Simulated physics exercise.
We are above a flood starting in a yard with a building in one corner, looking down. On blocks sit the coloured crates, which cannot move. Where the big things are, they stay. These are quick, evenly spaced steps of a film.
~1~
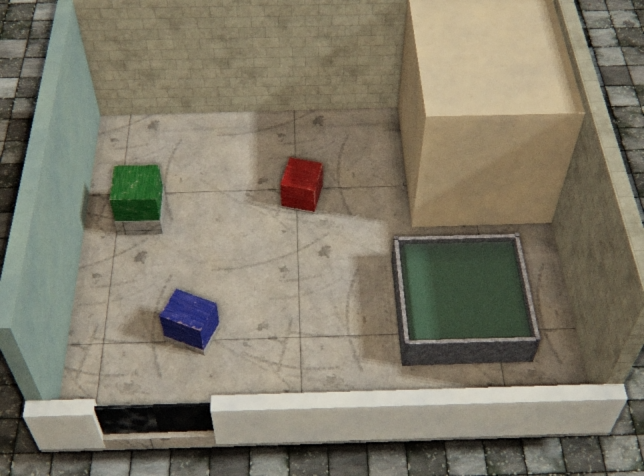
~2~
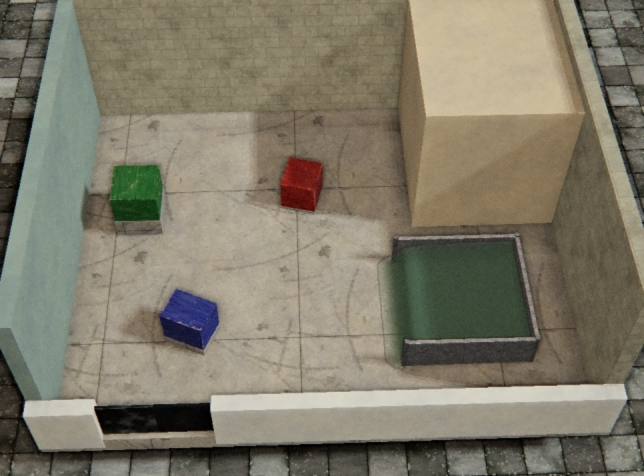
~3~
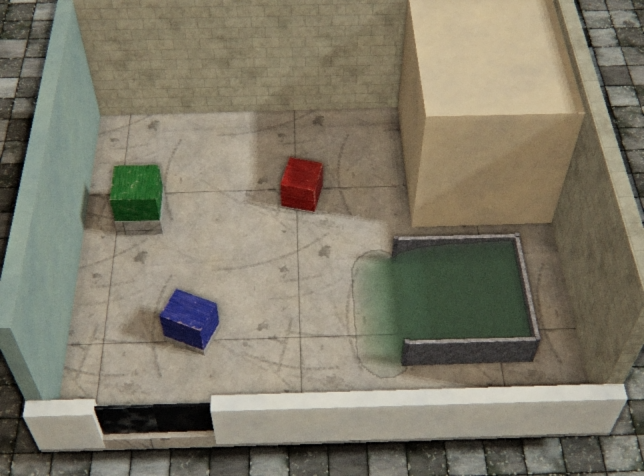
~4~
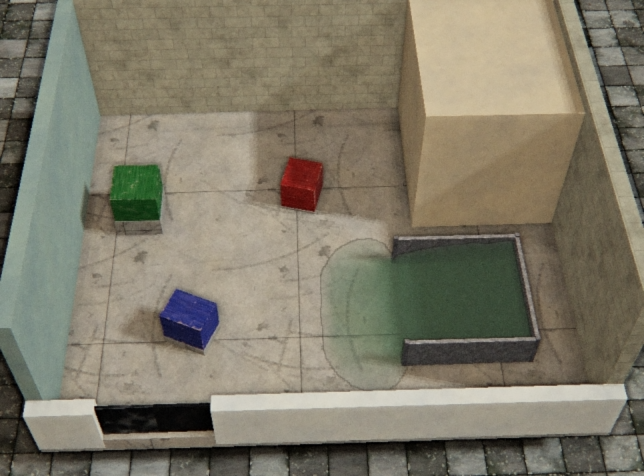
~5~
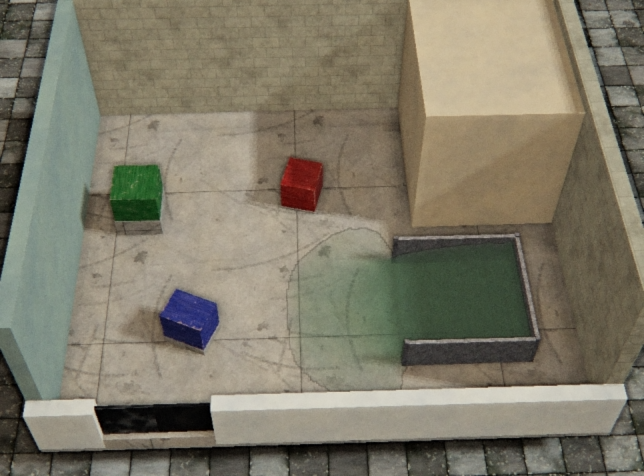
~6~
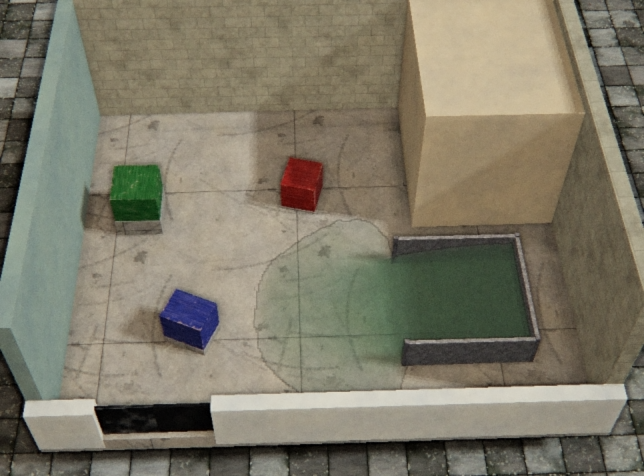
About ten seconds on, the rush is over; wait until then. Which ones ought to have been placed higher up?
In the end: The green crate stays dry; the red crate gets soaked; the blue crate gets soaked.
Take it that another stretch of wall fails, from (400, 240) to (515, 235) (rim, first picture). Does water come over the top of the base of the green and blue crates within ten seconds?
In that case the green crate is never flooded and the blue crate is never flooded.
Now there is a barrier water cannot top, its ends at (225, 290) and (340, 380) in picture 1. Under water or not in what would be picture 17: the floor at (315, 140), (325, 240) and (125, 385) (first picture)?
One by one: Spared, soaked, spared.
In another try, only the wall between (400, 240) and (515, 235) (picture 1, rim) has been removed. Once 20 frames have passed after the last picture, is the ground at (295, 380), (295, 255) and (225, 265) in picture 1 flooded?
Order as asked: Untouched, swamped, swamped.
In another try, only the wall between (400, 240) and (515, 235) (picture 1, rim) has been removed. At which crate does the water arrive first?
Answer: The red crate.
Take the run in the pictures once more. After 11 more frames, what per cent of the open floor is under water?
Roughly 50 percent, I reckon.
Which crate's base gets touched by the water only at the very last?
The green-painted one comes last.
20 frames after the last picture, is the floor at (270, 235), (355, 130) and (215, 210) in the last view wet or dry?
Result by point, in sequence: Waterlogged, then unwetted, then waterlogged.
A moment on, water covers 35 % of the floor; the green crate not reached, the red crate water round its plinth, the blue crate water round its plinth.
Next, water covers 50 % of the floor; the green crate water round its plinth, the red crate water round its plinth, the blue crate water round its plinth.
Then, water covers 60 % of the floor; the green crate water round its plinth, the red crate water round its plinth, the blue crate water round its plinth.
Later, water covers 65 % of the floor; the green crate water round its plinth, the red crate water round its plinth, the blue crate water round its plinth.
In the end, water covers 90 % of the floor; the green crate stayed above the water, the red crate was topped, the blue crate was topped.
